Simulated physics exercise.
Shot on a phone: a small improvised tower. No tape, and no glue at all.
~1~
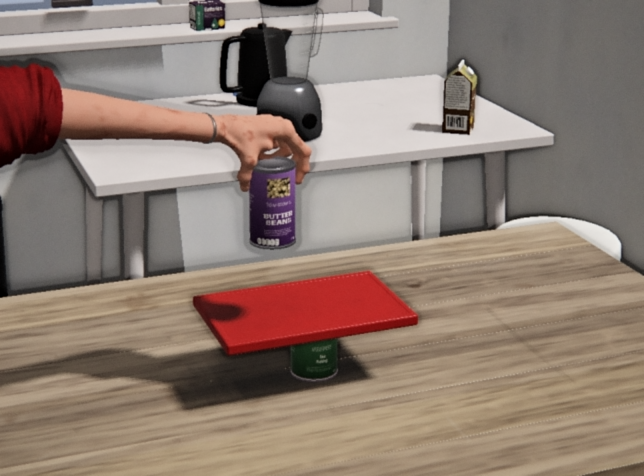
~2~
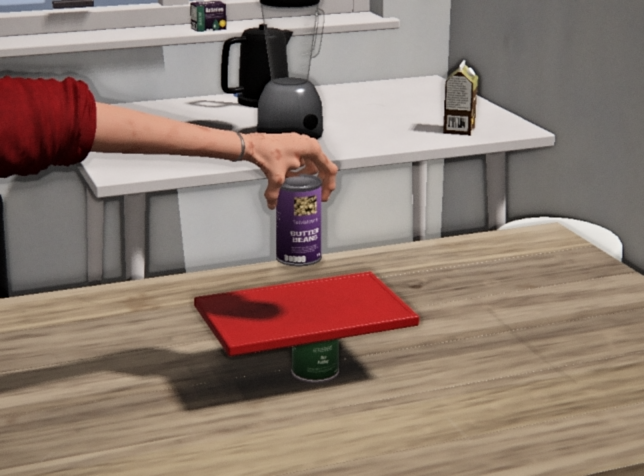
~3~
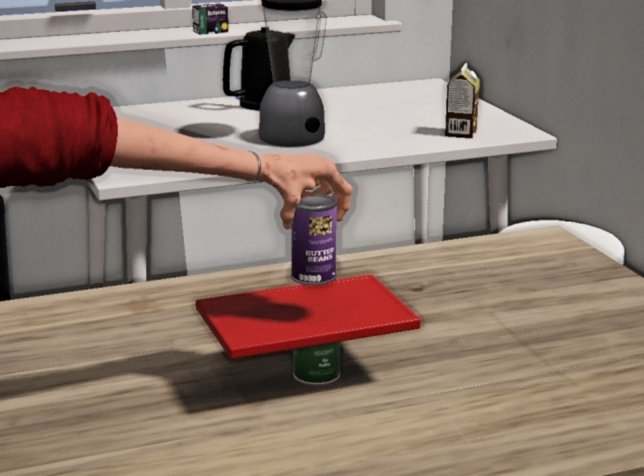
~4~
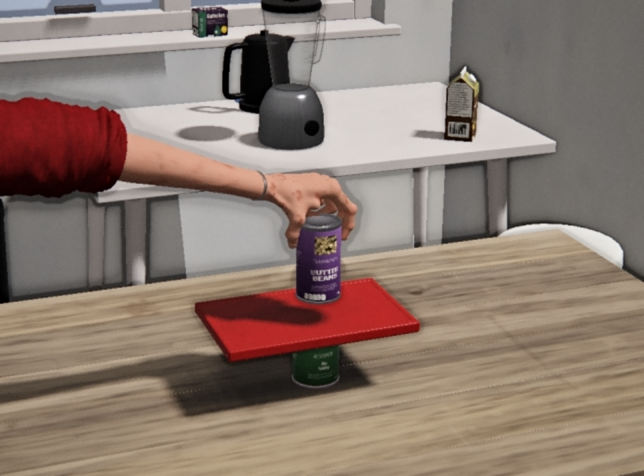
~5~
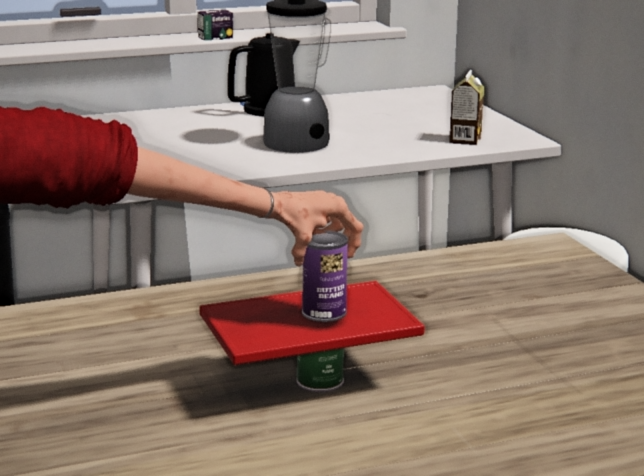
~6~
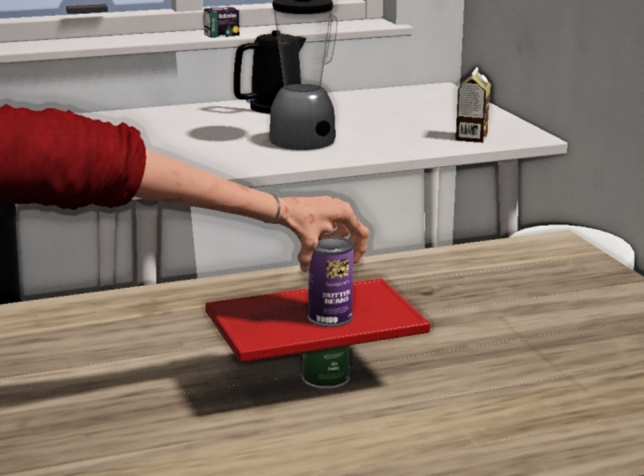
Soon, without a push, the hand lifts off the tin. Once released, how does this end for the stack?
It will support the load.
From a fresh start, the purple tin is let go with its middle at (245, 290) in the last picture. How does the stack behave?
What happens next is that it goes down.
Then, 0.80 s later than the last frame, all is still.
Then, 1.70 s later than the last frame, purple tin resting near (331, 282).
When it is over, all 3 as before. End places, in pixels of the last picture, purple tin near (331, 282). The stack holds.
